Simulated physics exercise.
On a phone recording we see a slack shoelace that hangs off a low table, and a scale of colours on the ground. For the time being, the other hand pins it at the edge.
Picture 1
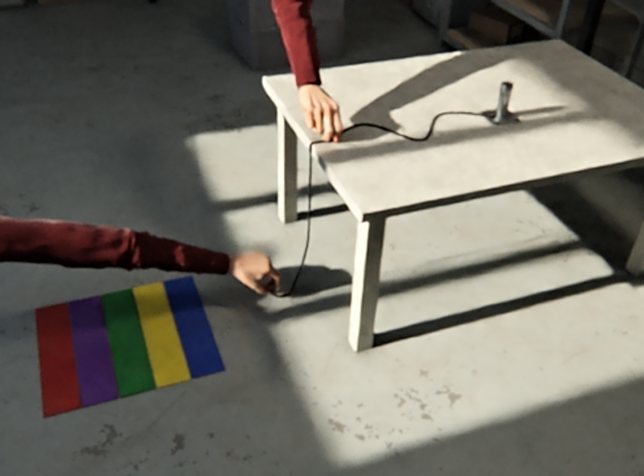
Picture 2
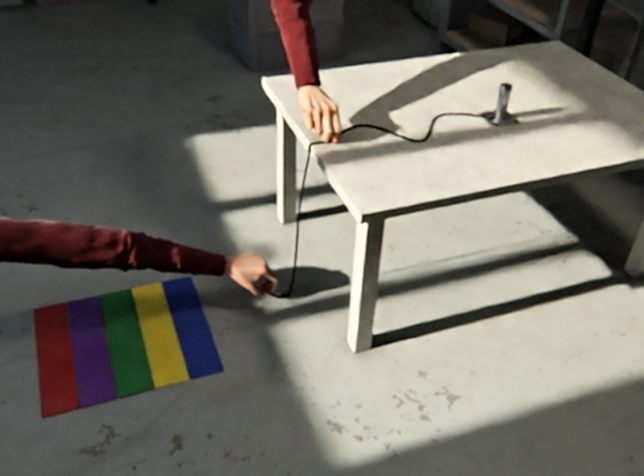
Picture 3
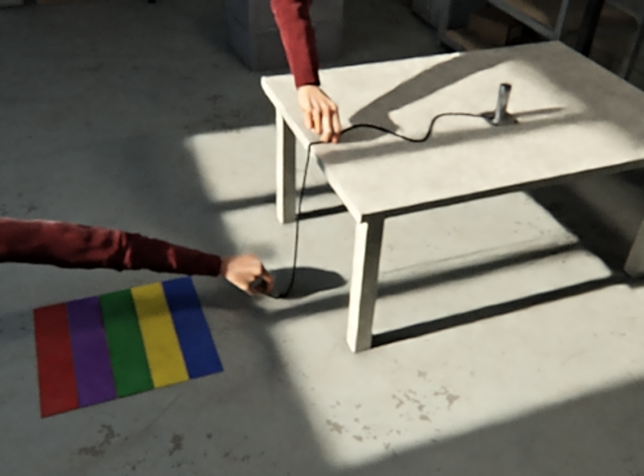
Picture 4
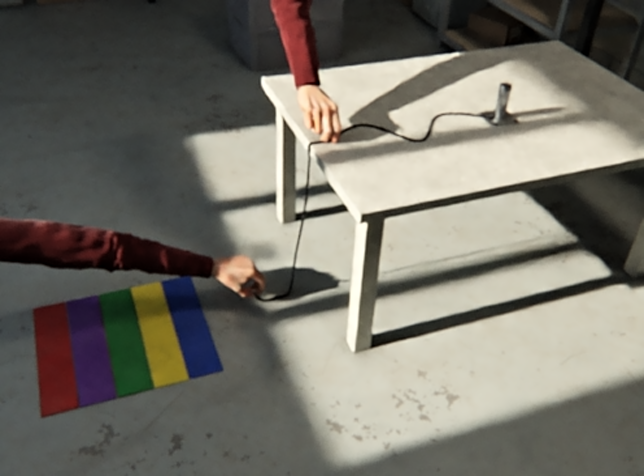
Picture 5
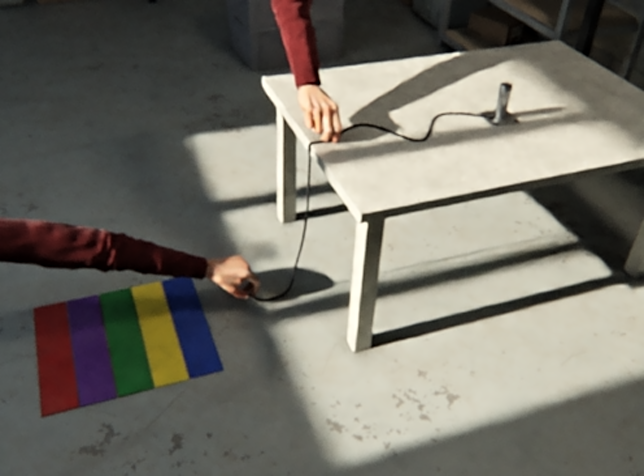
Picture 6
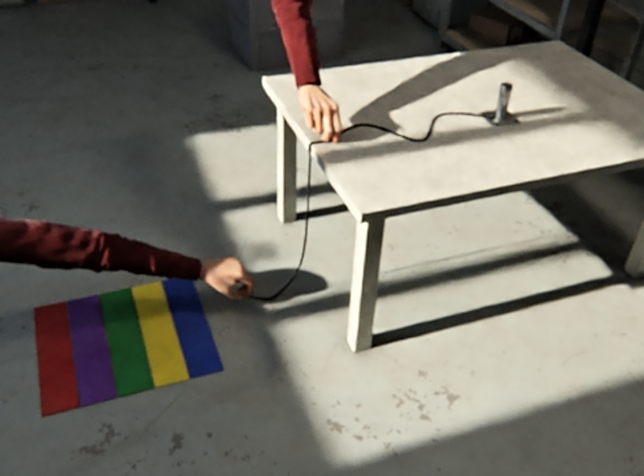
On a sunlit concrete floor beside a low table, one hand pins a dark cord while another draws its end slightly left.
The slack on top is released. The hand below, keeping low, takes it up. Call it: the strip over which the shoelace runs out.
Purple.
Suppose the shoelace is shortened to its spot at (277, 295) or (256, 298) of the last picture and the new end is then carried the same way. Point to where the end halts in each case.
In order, roughly (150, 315) and (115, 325).
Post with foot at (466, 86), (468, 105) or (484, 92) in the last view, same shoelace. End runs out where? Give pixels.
The first try gives about (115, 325), the second about (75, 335) and the third about (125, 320).
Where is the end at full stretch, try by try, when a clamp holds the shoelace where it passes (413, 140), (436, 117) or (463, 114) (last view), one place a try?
They end up at (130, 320), (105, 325) and (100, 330).
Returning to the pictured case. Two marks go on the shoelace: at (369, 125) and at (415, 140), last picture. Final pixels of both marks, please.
One ends up around (333, 141), the other around (382, 134).
Early on, end near (158, 315); over yellow.
Midway, end near (118, 324); over green.
At the end of the slack, end near (92, 330); over purple. It gets as far as the purple strip.
